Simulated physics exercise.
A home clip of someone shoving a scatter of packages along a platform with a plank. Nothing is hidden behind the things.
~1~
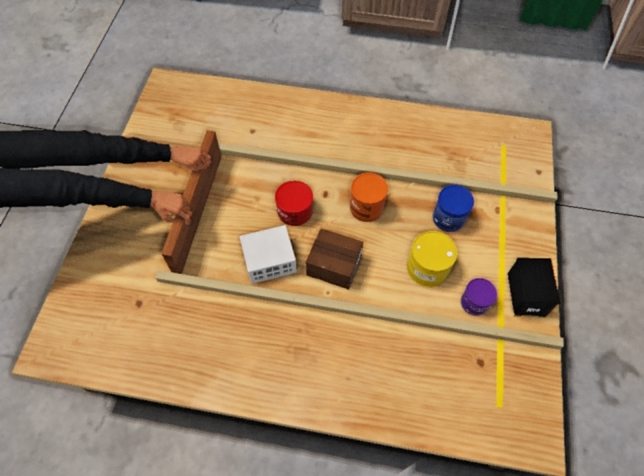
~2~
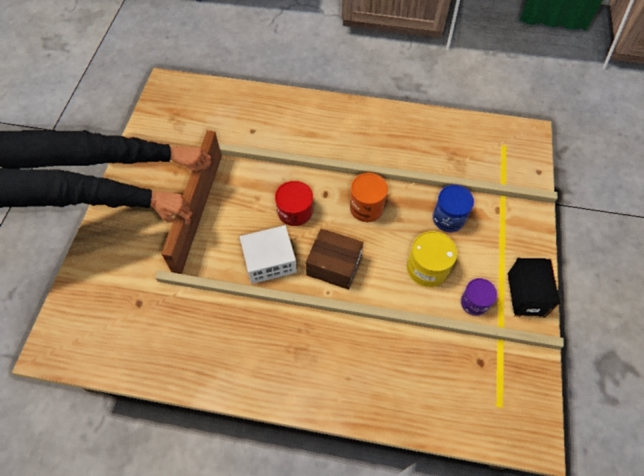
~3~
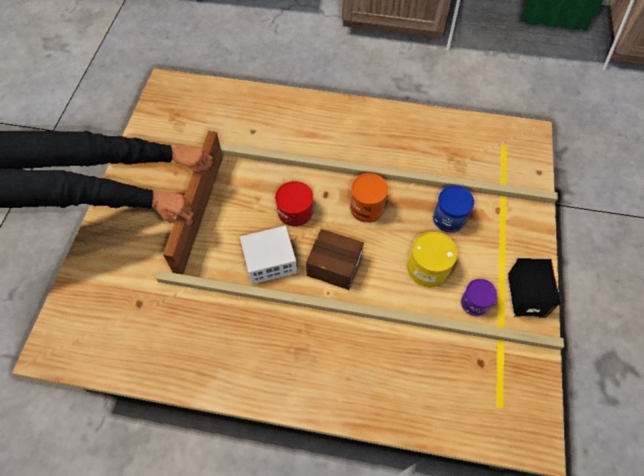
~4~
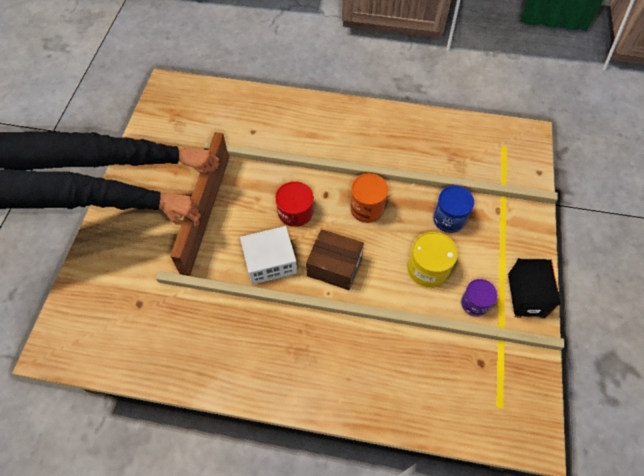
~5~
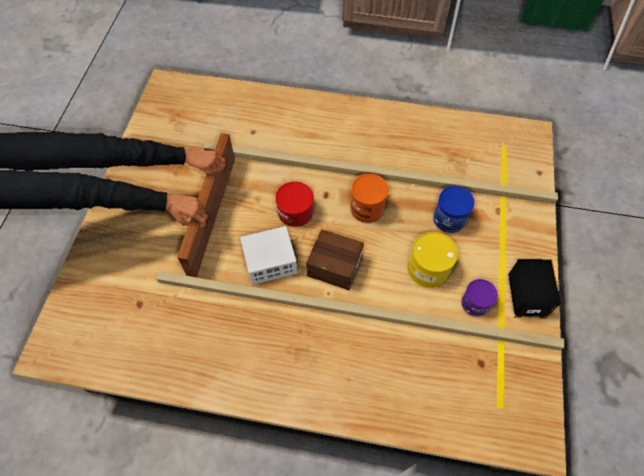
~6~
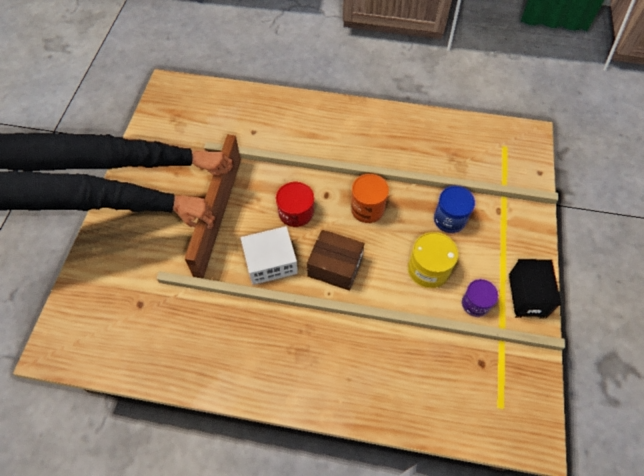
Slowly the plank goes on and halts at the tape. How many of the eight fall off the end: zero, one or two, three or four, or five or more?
Here the number that fall off is three or four.
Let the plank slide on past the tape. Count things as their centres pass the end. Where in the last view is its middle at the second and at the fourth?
First at (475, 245), next at (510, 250).
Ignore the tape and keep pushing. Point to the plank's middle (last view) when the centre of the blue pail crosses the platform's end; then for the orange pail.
Its middle is around (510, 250) and around (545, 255).
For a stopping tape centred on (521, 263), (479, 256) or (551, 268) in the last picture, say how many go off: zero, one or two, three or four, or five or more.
The falls would be more than four; either one or two; more than four.
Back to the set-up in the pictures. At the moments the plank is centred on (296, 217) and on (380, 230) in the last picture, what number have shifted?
By then 3, and 5.
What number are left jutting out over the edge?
Overhanging: 2.
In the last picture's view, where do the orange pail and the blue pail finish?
About (526, 204), and the other about (556, 225).
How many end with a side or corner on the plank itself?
The number is 3.
Soon after, none off yet; black tote at rest near (533, 289); purple pail at rest near (479, 299); blue pail at rest near (453, 210).
After that, none off yet; black tote at rest near (537, 291); purple pail at rest near (481, 299); blue pail displaced a little near (459, 213).
In the end, the number that fall off is three or four; gone, yellow canister, purple pail and black tote.
